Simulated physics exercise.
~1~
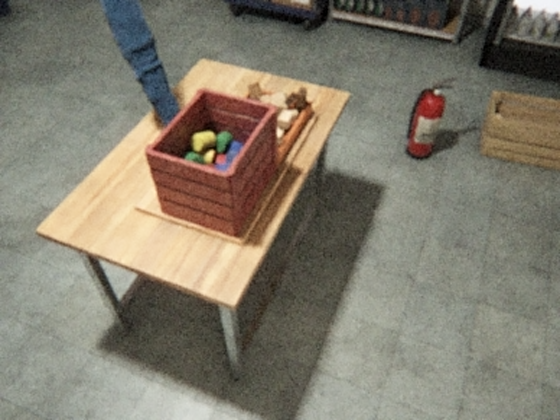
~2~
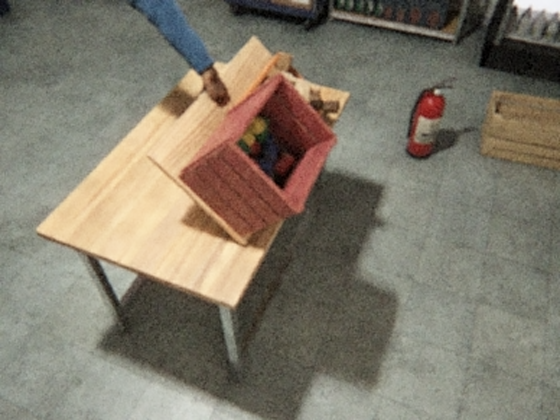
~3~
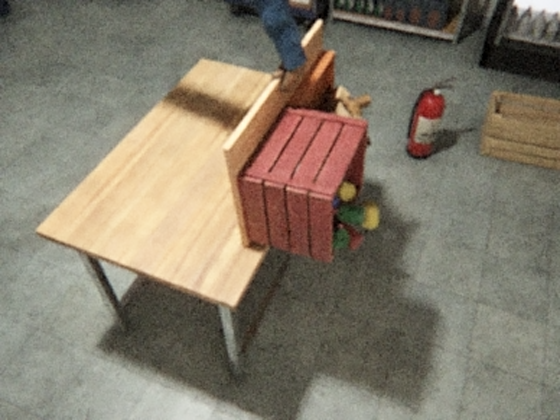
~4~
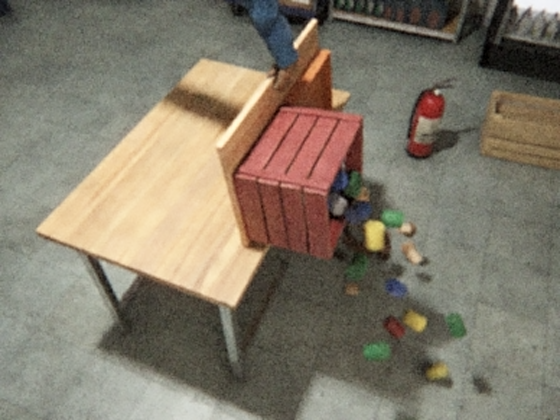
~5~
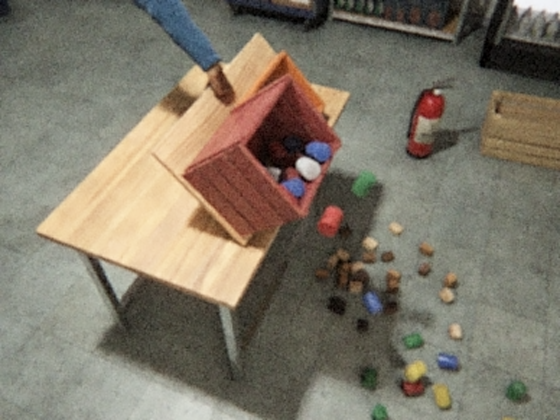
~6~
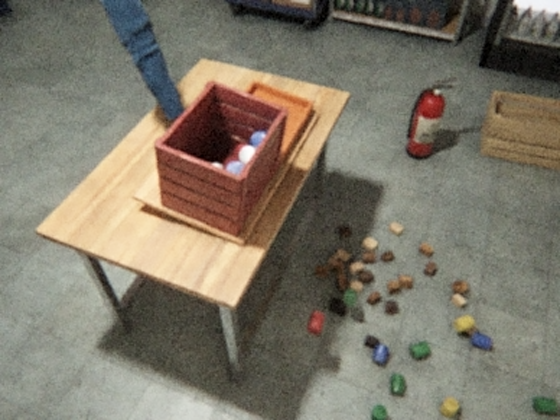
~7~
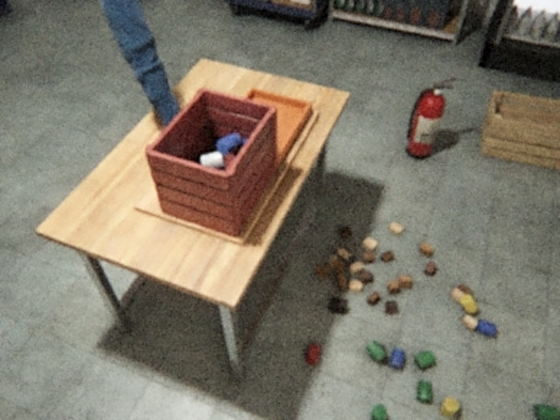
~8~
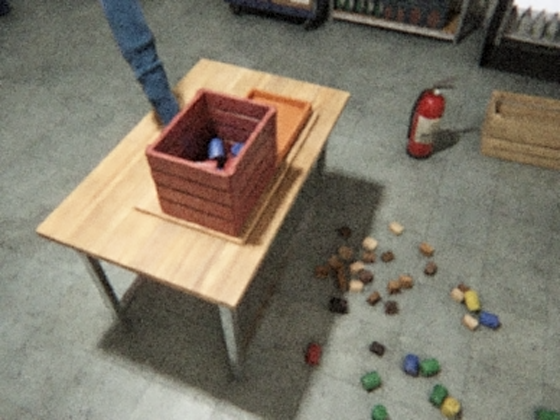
A blue-sleeved arm reaches in from the upper left to a wooden table on a grey tiled floor, seen from above at an angle. On the table, a deep red box of colourful jars and a shallow orange box of wooden blocks sit on a board, with a fire extinguisher and a wooden crate to the right. The hand lifts the board's left side until it stands almost upright. Blocks and some jars tumble onto the floor at right. The board is lowered flat again, leaving the orange box empty, several jars in the red box, and the rest scattered across the tiles.
